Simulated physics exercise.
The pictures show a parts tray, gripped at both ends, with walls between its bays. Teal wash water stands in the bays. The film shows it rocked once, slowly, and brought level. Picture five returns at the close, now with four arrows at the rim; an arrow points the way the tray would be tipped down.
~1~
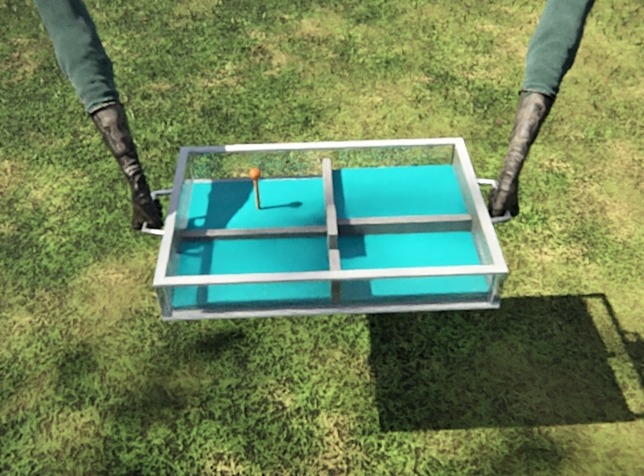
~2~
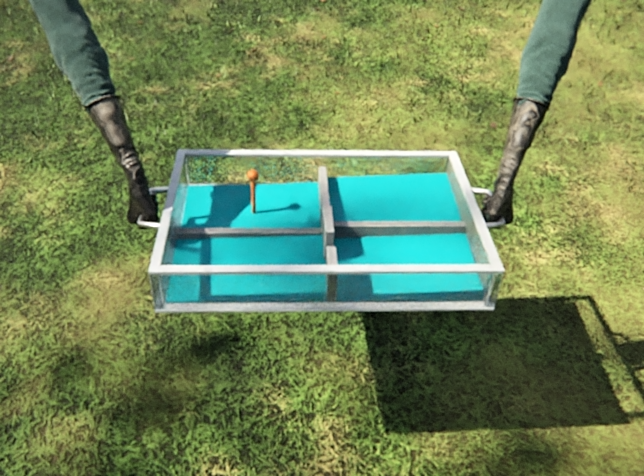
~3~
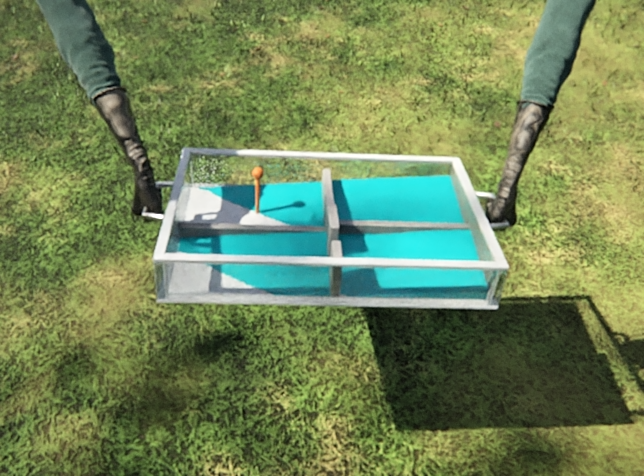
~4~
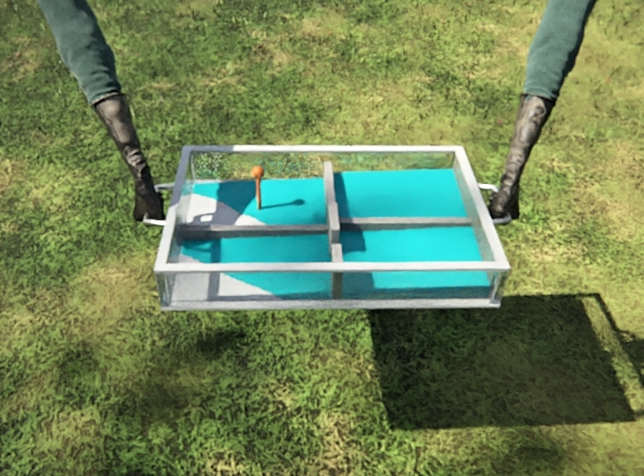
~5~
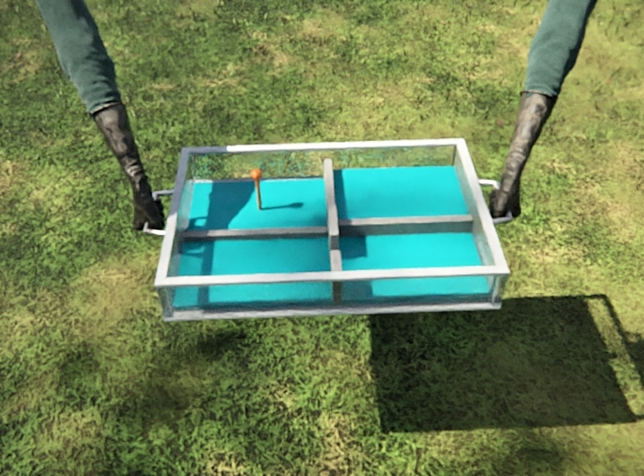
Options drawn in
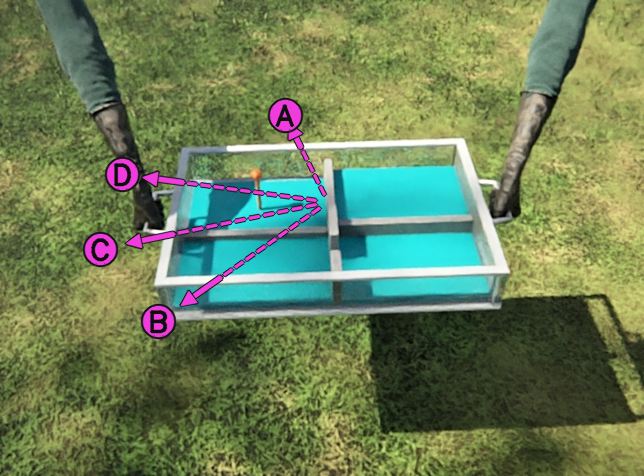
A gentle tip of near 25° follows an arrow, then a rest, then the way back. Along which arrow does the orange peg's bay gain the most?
Best: A.
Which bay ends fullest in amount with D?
The back left bay.
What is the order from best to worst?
The order is A, D, C, B.
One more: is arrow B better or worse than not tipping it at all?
It is worse.
On the marked copy, A ends at (291, 128); B ends at (185, 302); C ends at (131, 242); D ends at (147, 177).
If A is chosen, about 55 % of the liquid ends in the peg's bay; almost none goes over the rim.
If B is chosen, about 3 % of the liquid ends in the peg's bay; about 46 % goes over the rim.
If C is chosen, about 31 % of the liquid ends in the peg's bay; about 16 % goes over the rim.
If D is chosen, about 42 % of the liquid ends in the peg's bay; about 13 % goes over the rim.
